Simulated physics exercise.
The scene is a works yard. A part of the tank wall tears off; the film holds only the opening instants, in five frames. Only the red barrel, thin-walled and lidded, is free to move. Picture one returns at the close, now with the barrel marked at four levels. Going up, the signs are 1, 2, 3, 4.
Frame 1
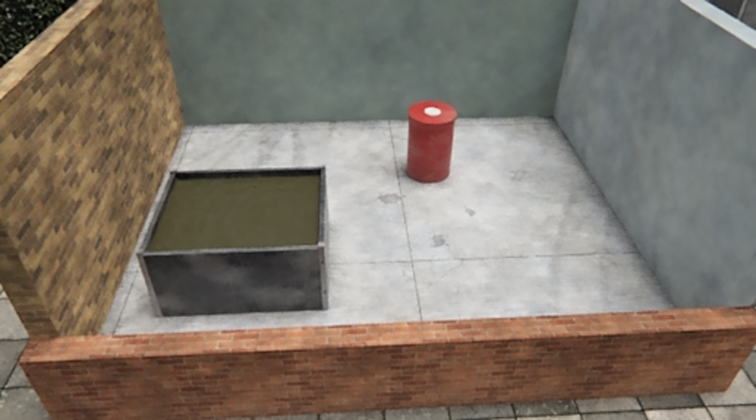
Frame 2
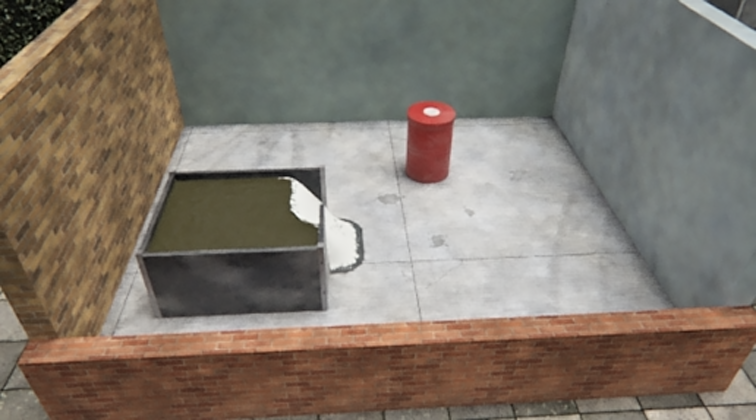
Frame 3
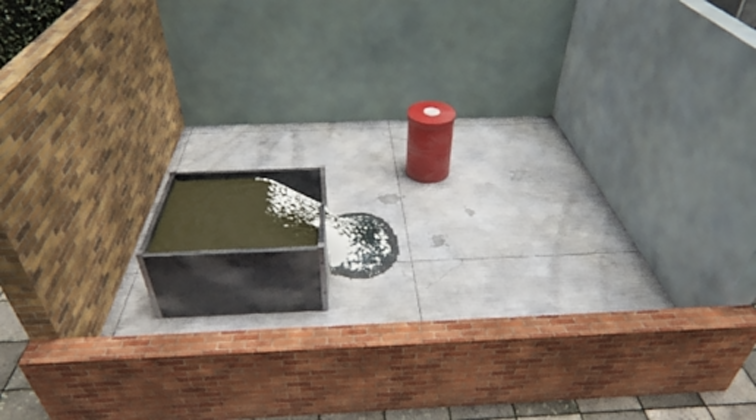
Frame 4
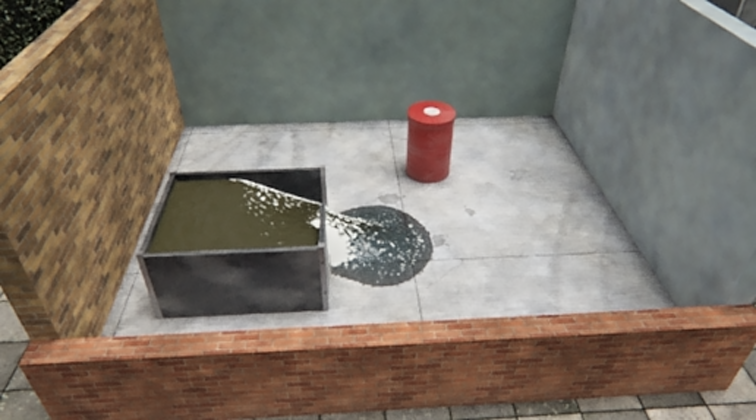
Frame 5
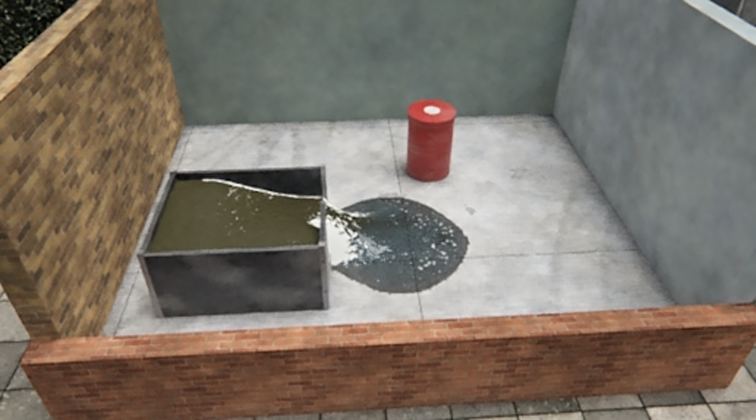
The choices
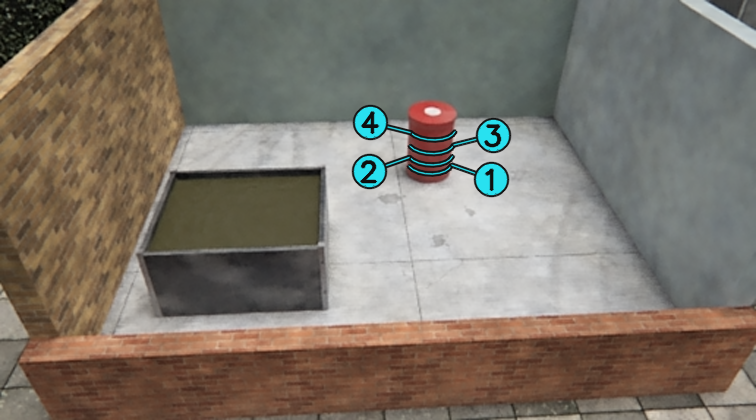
Murky water pouring from the right side of a full tank and spreading across a walled concrete yard, a red barrel standing still.
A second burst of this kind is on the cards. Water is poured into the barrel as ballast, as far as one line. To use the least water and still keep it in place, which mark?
Take 1.
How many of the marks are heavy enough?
All of the four.
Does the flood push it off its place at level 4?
No, not at all.
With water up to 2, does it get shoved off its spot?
No.
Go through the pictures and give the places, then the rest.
In the first frame, lid of the red barrel at (432, 112); tank full, its middle at (242, 212).
In the second frame, 1 % of the ground wet, in view closest to the barrel at (344, 222).
In the third frame, 3 % of the ground wet, in view closest to the barrel at (377, 221).
In the fourth frame, 5 % of the ground wet, in view closest to the barrel at (397, 214).
In the fifth frame, lid of the red barrel at (432, 110); 8 % of the ground wet, in view closest to the barrel at (406, 203).
On the marked copy, 1 at (432, 173); 2 at (433, 165); 3 at (434, 153); 4 at (435, 140); from the bottom up 1, 2, 3, 4.
With 1, it does not move.
With 2, it does not move.
With 3, it does not move.
With 4, it does not move.
